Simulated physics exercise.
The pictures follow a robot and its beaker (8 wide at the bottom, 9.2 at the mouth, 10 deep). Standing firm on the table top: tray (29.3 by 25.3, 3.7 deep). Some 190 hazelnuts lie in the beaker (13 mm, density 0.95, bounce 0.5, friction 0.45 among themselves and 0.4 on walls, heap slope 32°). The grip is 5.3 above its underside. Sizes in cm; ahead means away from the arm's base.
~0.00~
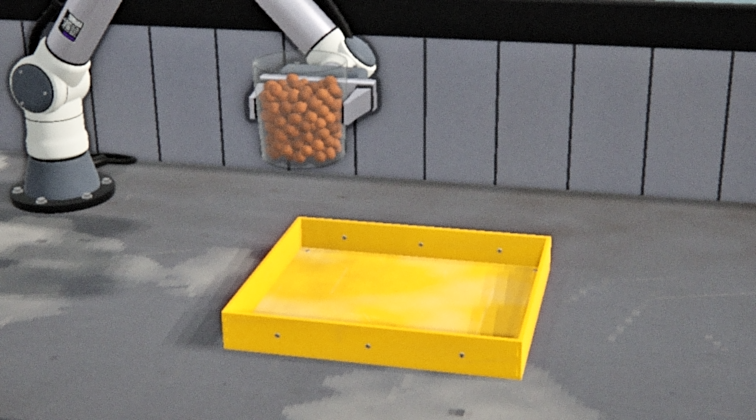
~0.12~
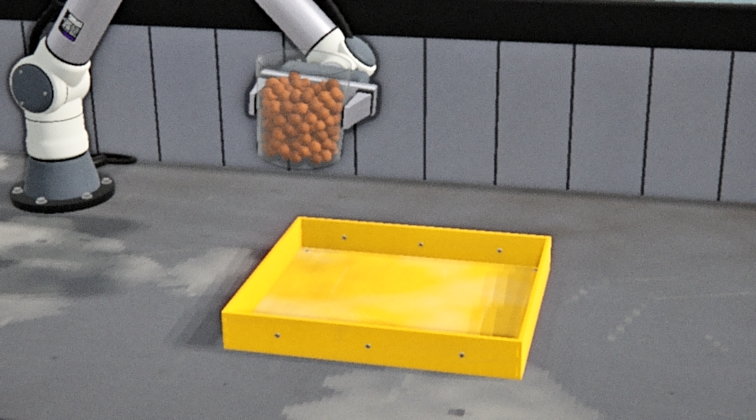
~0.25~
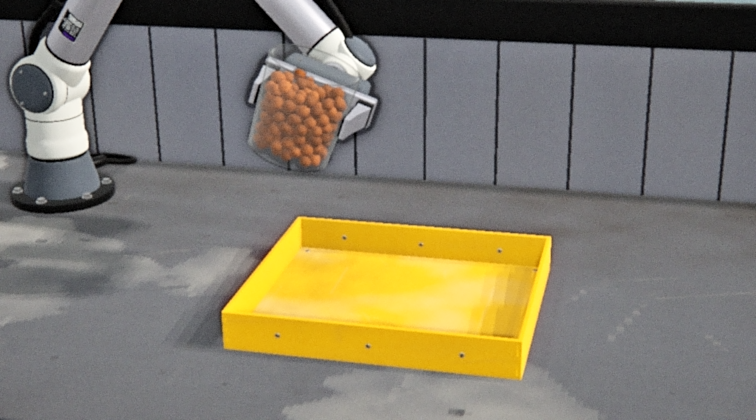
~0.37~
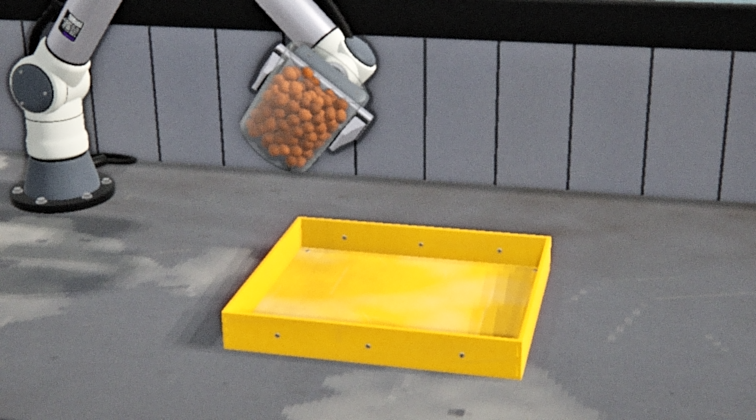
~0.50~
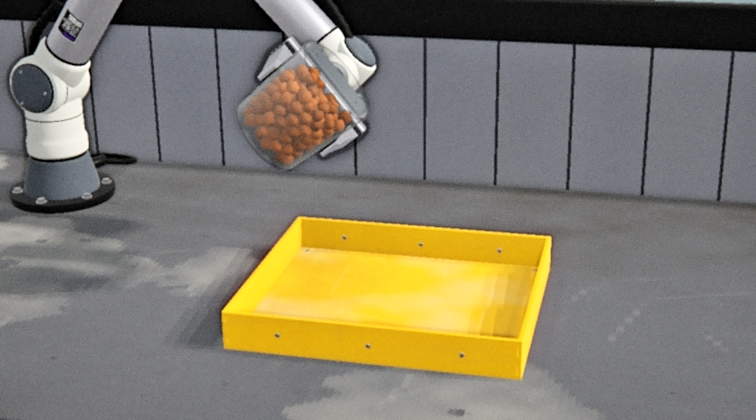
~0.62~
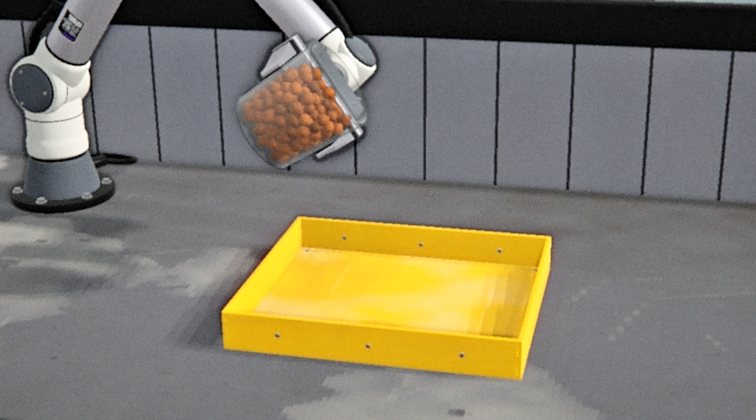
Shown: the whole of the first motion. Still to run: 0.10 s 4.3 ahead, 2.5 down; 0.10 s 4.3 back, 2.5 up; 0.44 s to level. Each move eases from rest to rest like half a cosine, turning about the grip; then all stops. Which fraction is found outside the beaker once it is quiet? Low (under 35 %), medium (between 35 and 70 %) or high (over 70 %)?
Outside the beaker the share is low, under 35 %.
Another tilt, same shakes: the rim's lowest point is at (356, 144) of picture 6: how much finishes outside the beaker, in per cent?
Some 40 per cent.
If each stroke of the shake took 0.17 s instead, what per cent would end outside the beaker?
Then about 0 per cent.
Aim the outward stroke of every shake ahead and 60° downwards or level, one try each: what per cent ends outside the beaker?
Some 5 and 25 per cent.
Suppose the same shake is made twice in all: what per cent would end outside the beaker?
In that case some 15 per cent.
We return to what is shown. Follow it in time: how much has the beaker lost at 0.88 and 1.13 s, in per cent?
In turn: 10, 10.
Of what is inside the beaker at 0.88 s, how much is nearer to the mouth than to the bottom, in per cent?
Some 40 per cent.
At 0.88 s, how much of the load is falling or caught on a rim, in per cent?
About 8 per cent.
After 0.88 s, tilted 54° forward, highest piece 25 above the table; 176 in the beaker, 16 in flight or on a rim.
After 1.13 s, tilted 11° forward, highest piece 26 above the table; 171 in the beaker, 19 in the tray, 2 in flight or on a rim.
After 1.46 s, level, highest piece 26 above the table; 171 in the beaker, 19 in the tray, 2 on the table or floor.
After 2.51 s, level, highest piece 26 above the table; 171 in the beaker, 19 in the tray, 2 on the table or floor.
At rest, 171 in the beaker, 19 in the tray, 2 on the table or floor. That is 11 % outside the beaker.
